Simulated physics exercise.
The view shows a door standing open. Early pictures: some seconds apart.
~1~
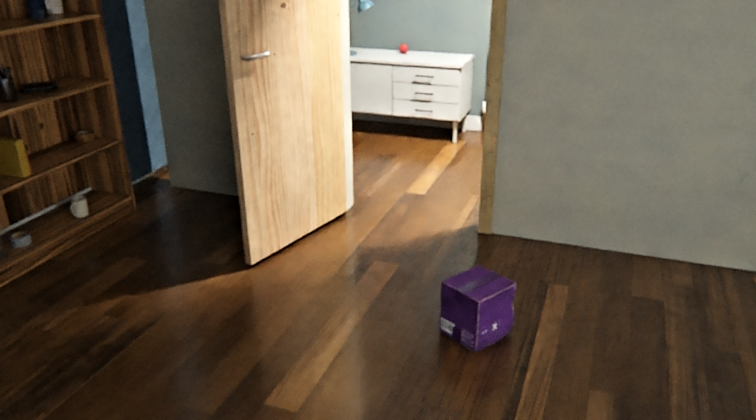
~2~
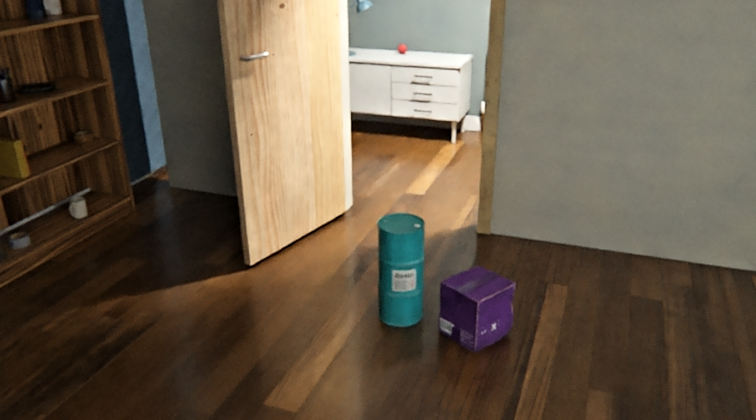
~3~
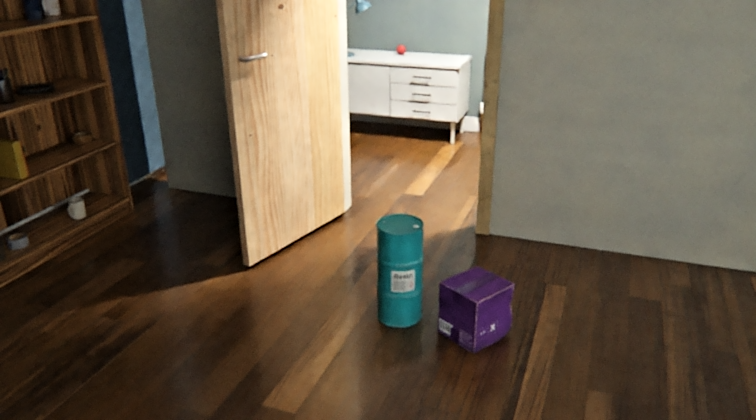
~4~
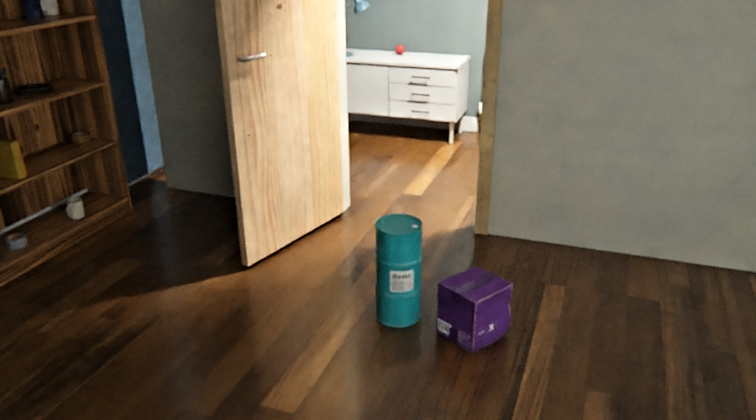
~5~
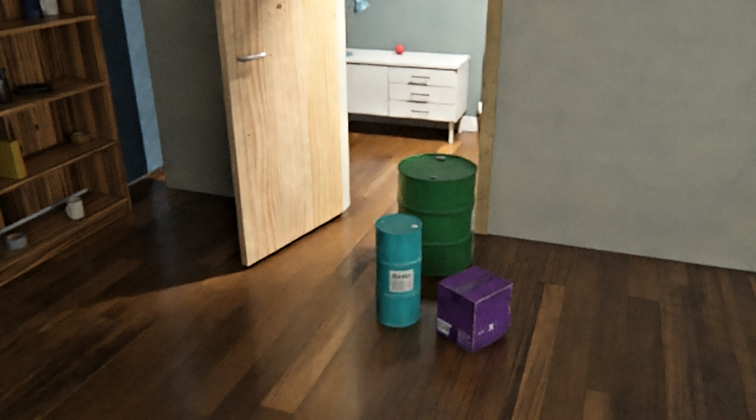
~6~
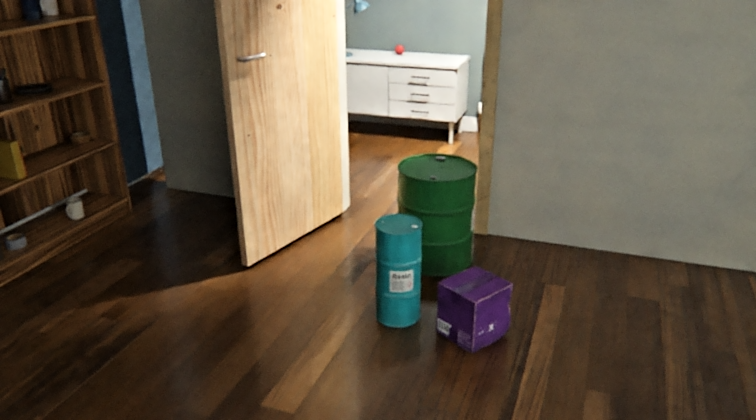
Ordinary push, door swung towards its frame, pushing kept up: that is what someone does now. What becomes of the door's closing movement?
The door halts before the frame.
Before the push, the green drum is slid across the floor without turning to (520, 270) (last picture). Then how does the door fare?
It then comes fully to.
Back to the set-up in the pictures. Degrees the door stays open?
Some 40°.
Then, 0.60 s on from there, door 84° open.
Then, 1.00 s on from there, door 58° open.
In the end, door 42° open; all 3 unmoved. At the end, from the last picture's camera, green drum near (440, 213).
